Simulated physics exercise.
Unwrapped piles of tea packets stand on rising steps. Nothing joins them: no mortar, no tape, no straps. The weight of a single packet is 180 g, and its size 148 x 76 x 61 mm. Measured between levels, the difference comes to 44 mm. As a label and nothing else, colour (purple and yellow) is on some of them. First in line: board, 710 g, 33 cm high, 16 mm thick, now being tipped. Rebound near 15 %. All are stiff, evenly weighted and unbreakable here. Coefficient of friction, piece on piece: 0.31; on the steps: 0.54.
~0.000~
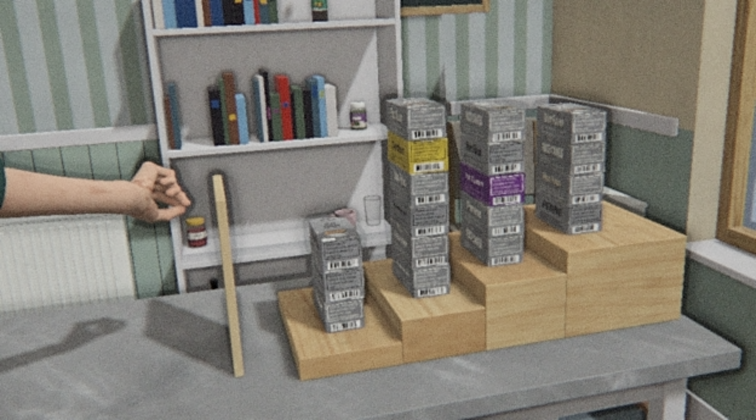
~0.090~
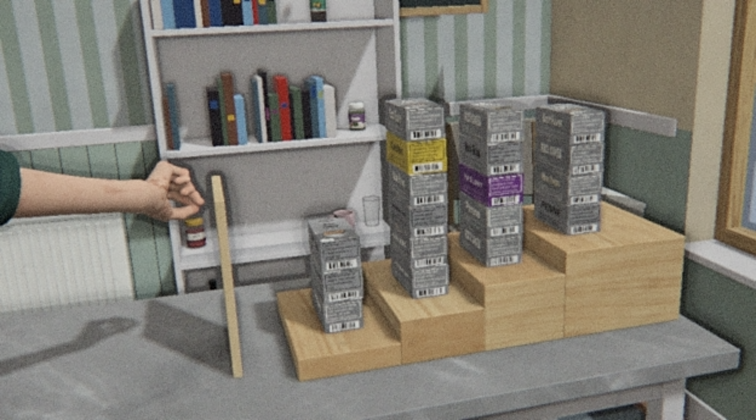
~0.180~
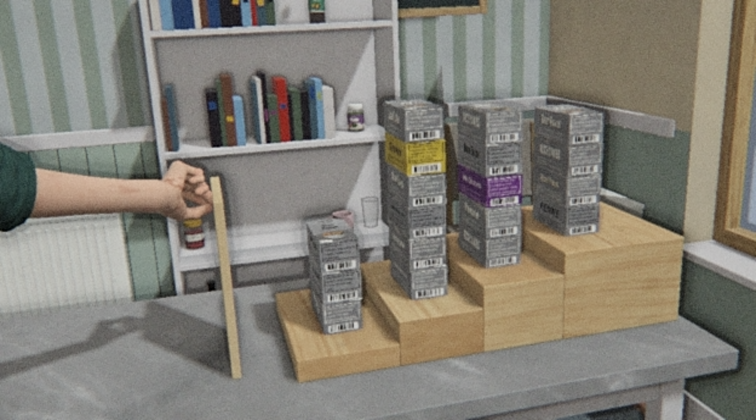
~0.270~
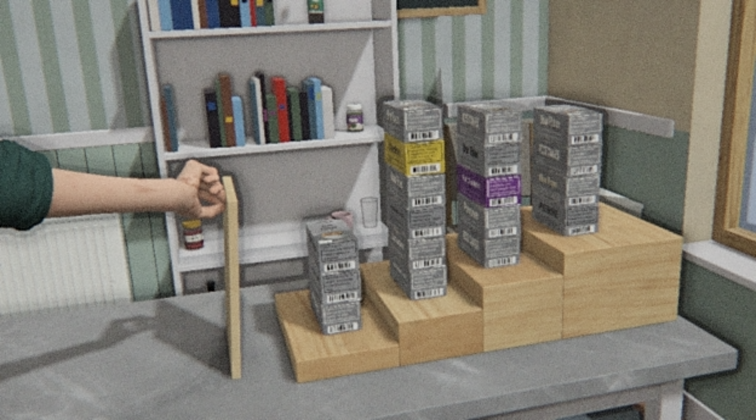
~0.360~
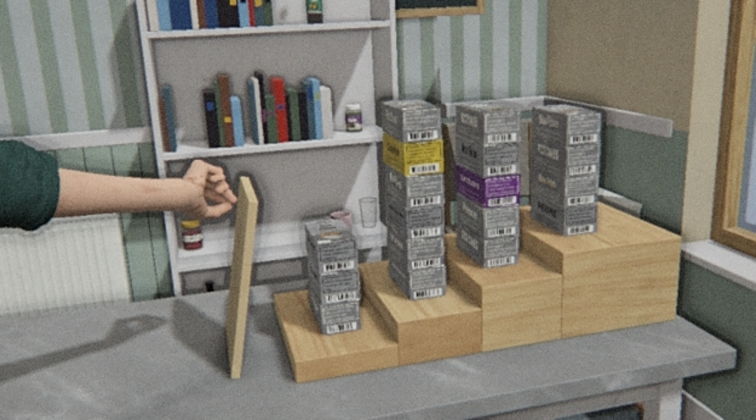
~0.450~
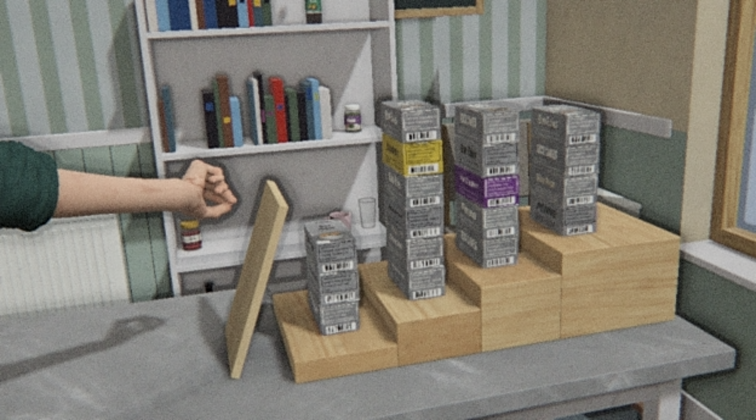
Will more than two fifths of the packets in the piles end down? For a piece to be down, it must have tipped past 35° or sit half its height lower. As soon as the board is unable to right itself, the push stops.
No.
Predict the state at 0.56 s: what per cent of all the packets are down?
By then, 0 per cent.
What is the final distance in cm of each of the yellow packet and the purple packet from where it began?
Approx. distance from start in cm - yellow 0, purple 0.
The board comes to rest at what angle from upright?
Lean from upright: Around 45°.
After 0.56 s, board 36° from upright; none of the 18 packets down, 1 disturbed.
After 0.66 s, board 45° from upright; none of the 18 packets down, 2 disturbed.
In the end (1.4 s), board 46° from upright; 1 of the 18 packets down; yellow packet unmoved; purple packet unmoved. That is 6 per cent. From the last view, middles, yellow packet near (413, 152), purple packet near (486, 184).
